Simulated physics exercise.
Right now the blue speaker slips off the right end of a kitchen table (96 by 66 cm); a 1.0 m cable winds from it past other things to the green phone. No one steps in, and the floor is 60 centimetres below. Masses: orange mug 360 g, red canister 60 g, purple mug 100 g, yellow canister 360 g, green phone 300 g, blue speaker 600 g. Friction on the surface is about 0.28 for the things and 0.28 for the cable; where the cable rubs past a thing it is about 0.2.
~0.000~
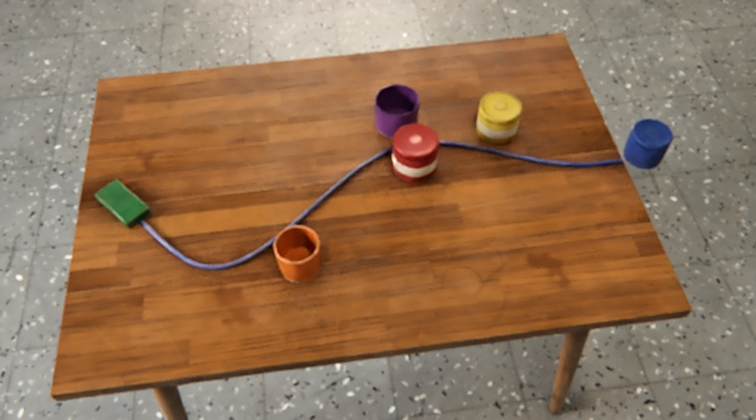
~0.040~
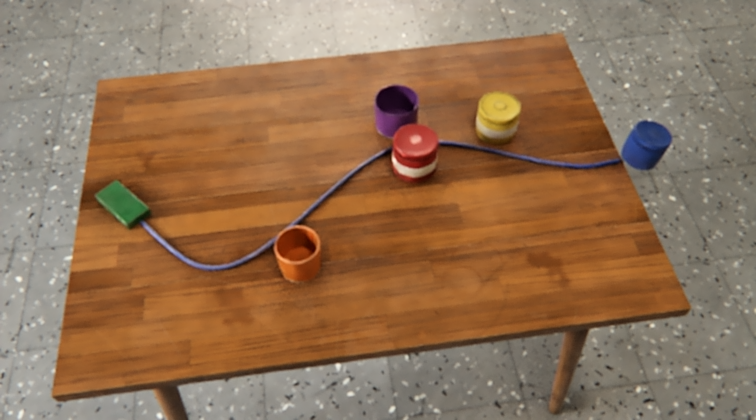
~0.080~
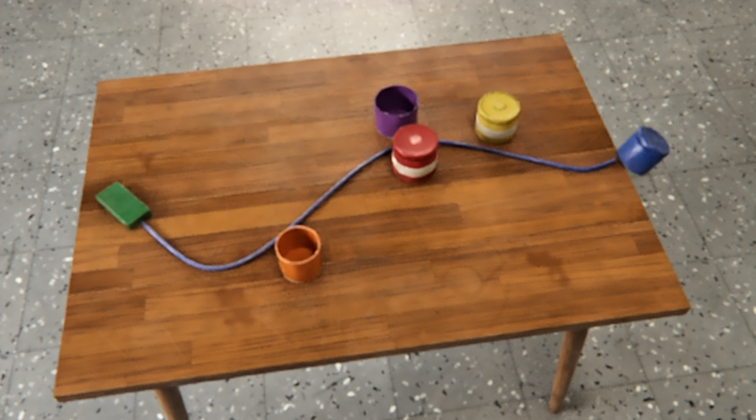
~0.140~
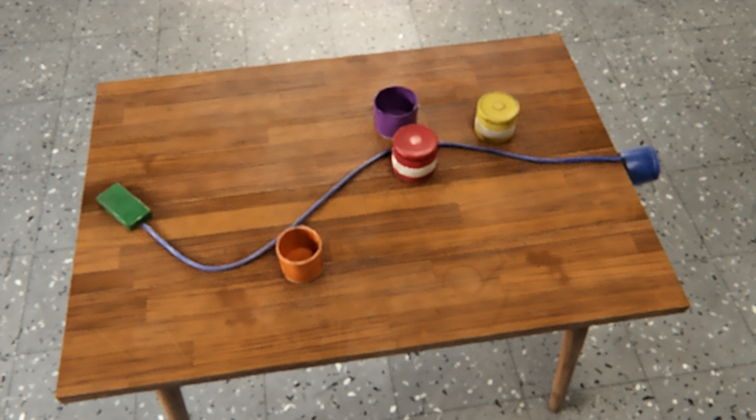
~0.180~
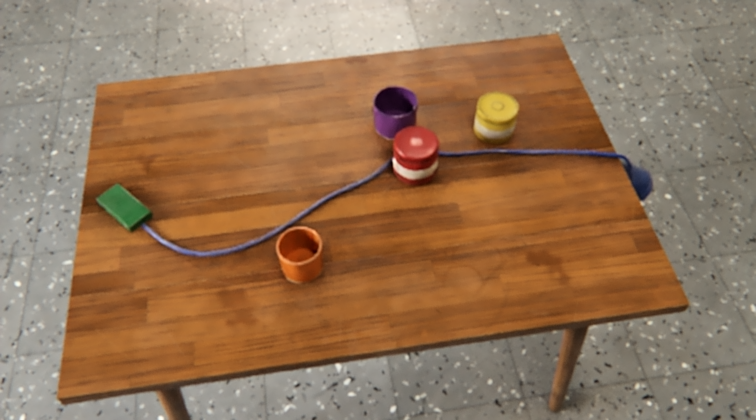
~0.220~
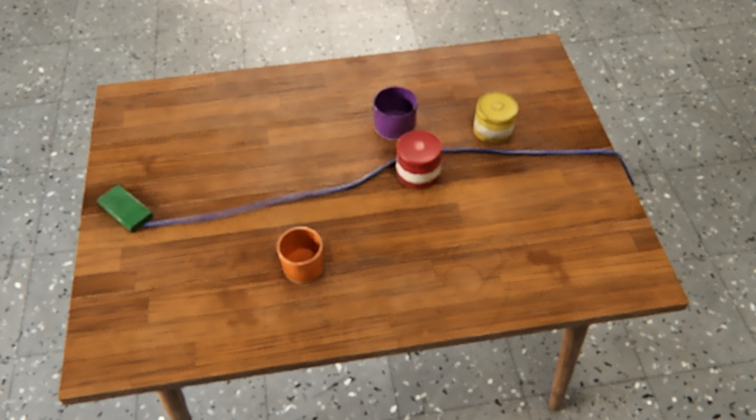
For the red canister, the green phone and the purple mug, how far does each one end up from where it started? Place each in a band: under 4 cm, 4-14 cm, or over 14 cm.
Outcome: The red canister looks set to move a lot; the green phone looks set to move a lot; the purple mug looks set to move a tiny bit.
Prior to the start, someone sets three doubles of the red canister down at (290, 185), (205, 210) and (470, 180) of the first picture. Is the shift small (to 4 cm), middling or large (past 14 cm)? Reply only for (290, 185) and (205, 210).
Moderate, then big.
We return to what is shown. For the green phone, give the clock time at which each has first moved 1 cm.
Green phone at about 0.26 s on the clock.
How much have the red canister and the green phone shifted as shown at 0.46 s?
Approx. shifts - red canister: 20 cm; green phone: 35 cm.
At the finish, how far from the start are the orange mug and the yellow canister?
The orange mug ends up 0 cm from where it began, and the yellow canister 6 cm.
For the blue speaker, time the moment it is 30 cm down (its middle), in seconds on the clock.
Around 0.36 seconds on the clock.
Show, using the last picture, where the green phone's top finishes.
The top finishes roughly at pixel (555, 155) of the last view.
After 0.5 s, the cable's tail end at (339, 167); green phone 33 cm off its start, red canister 22 cm off its start, blue speaker over the edge.
After 0.7 s, the cable's tail end at (524, 164); green phone 67 cm off its start, red canister 30 cm off its start, blue speaker over the edge.
After 1.0 s, the cable's tail end at (578, 172); green phone 76 cm off its start at (554, 155), red canister 30 cm off its start at (499, 278), blue speaker over the edge.
After 1.2 s, the cable's tail end at (579, 172); green phone 76 cm off its start, red canister 30 cm off its start, blue speaker over the edge.
After 2.4 s, the cable's tail end at (579, 172); green phone 76 cm off its start at (555, 155), red canister 30 cm off its start at (499, 278), purple mug 0 cm off its start at (395, 101), blue speaker over the edge.
